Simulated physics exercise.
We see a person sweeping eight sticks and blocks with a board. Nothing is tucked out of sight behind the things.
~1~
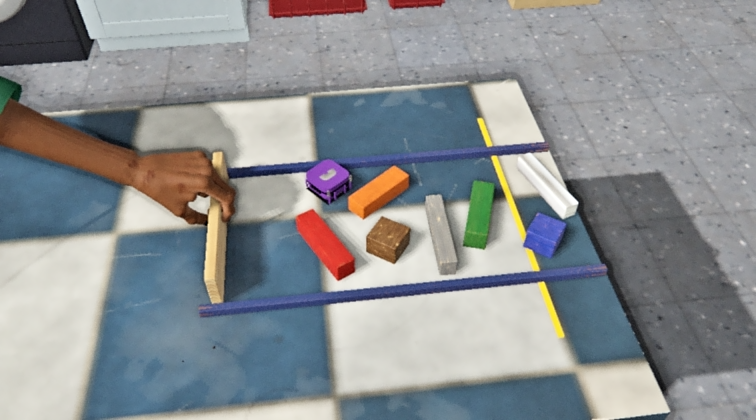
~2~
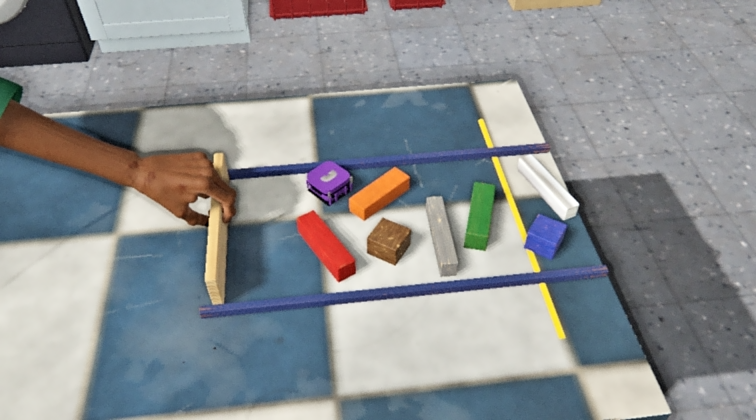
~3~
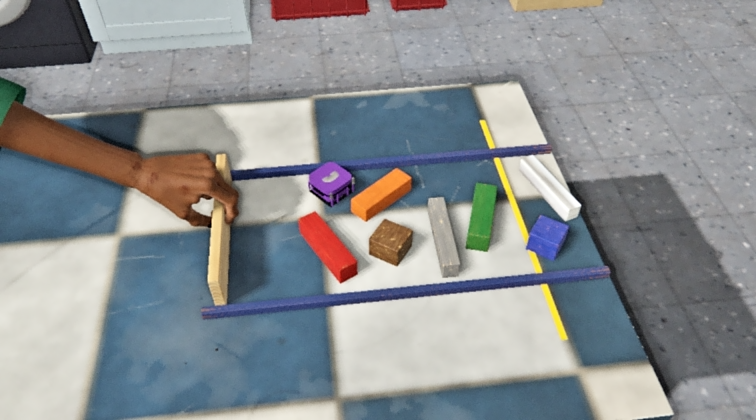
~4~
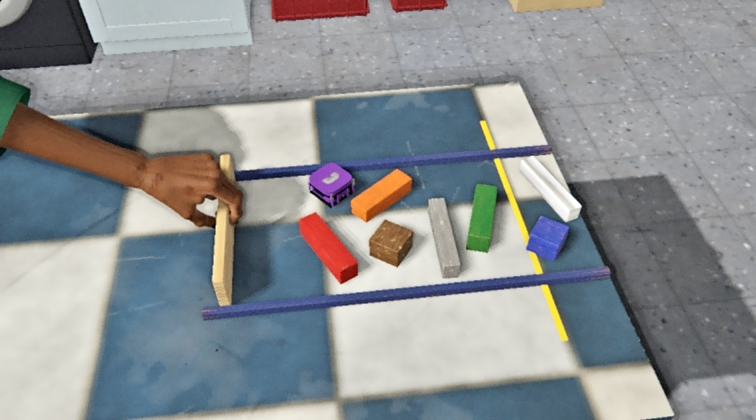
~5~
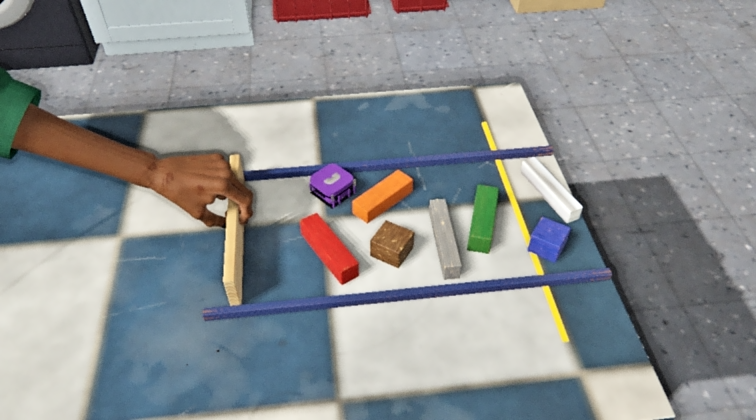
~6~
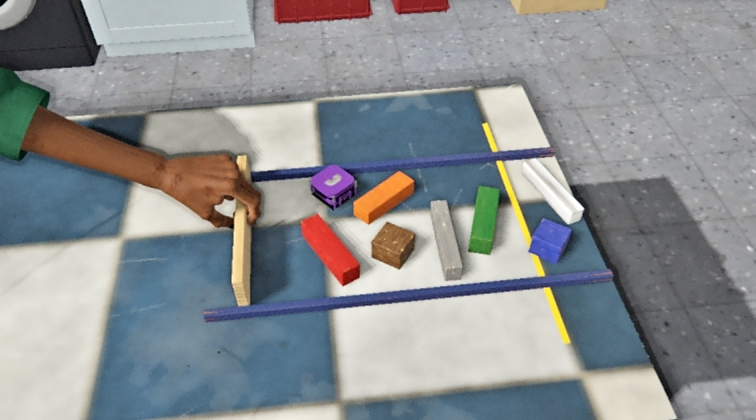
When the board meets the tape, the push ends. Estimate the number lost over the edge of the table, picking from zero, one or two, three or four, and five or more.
The table loses three or four pieces.
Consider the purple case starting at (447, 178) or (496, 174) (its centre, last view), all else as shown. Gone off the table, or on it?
In that order: Stays aboard, then stays aboard.
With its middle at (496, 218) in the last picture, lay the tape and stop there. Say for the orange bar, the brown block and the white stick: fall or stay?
The orange bar stays put; the brown block stays put; and the white stick topples off.
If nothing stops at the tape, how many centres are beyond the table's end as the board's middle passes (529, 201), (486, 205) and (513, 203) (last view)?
First 4, next 0, last 3.
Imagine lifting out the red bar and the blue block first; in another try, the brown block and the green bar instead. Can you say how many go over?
That gives 1 in the first case, then 1 in the second.
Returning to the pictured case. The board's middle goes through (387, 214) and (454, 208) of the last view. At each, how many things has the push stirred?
It comes to 5 for the first spot, 7 for the other.
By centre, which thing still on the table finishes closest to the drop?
The grey bar is foremost.
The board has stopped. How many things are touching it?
Number in contact with it: 2.
Early on, none off yet; white stick at rest near (551, 190); blue block at rest near (550, 241); green bar at rest near (484, 220).
A while later, none off yet; white stick at rest near (551, 190); blue block at rest near (550, 241); green bar moving near (493, 219).
Further along, none off yet; white stick travelled a little near (564, 188); blue block travelled about its own width near (594, 245); green bar travelled about its own width near (558, 211).
Finally, the number that fall off is three or four; lost, green bar, blue block and white stick.
